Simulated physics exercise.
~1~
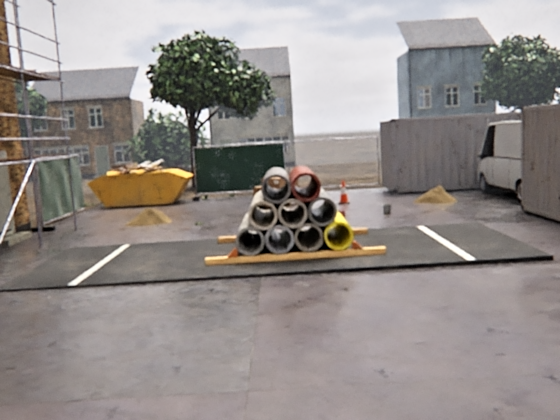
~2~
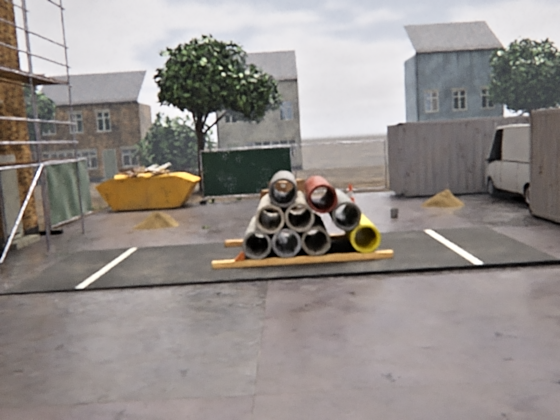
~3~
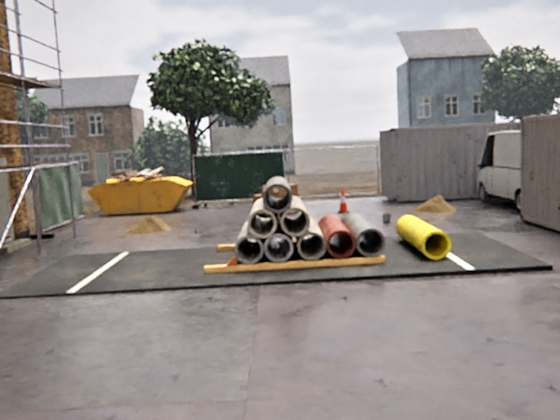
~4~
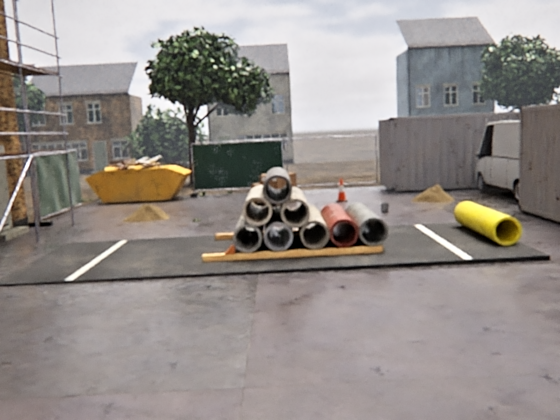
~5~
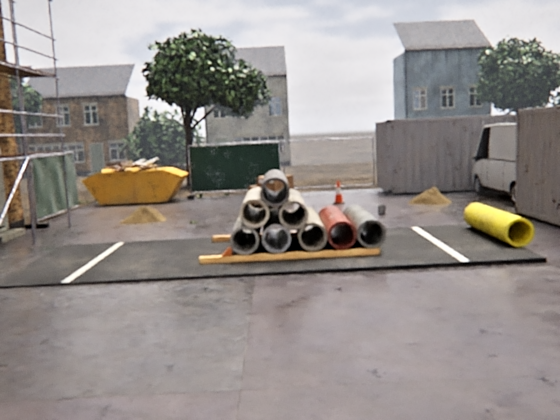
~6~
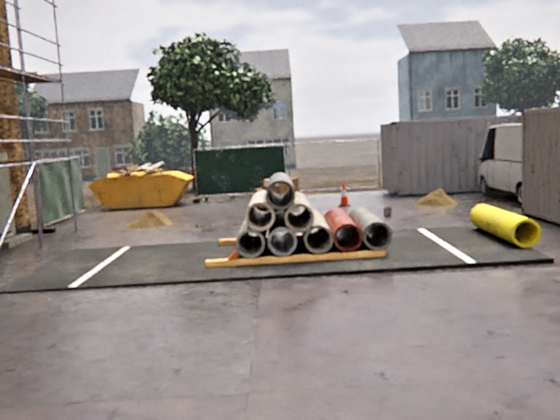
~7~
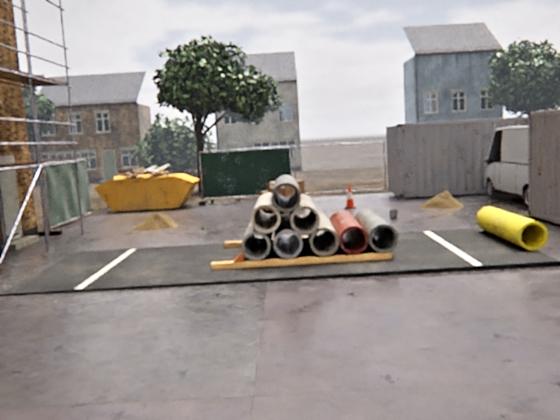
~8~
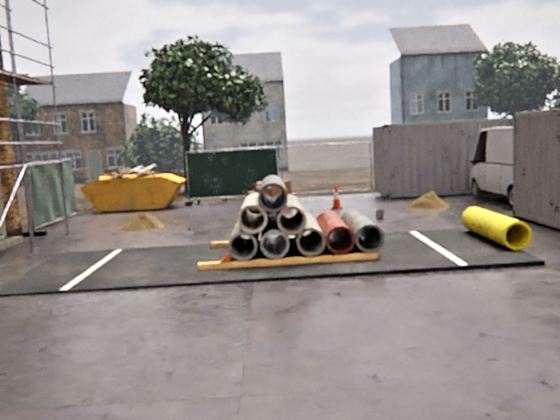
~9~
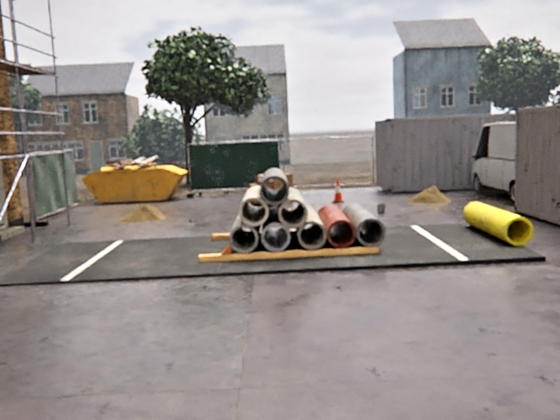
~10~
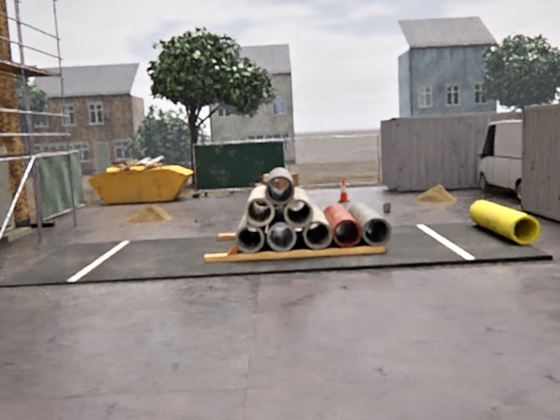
To begin with, a stack of concrete pipes sits end-on across wooden bearers in a paved yard, with a yellow pipe at the bottom right and a red one on top. The stack starts to give way on its right side, and the yellow pipe shifts right along the timbers. It rolls off the bearers towards the right white line while the red pipe drops to the bottom row. The yellow pipe crosses the line and slows beyond it. It comes to rest there, slightly askew, while the others stay piled on the bearers.
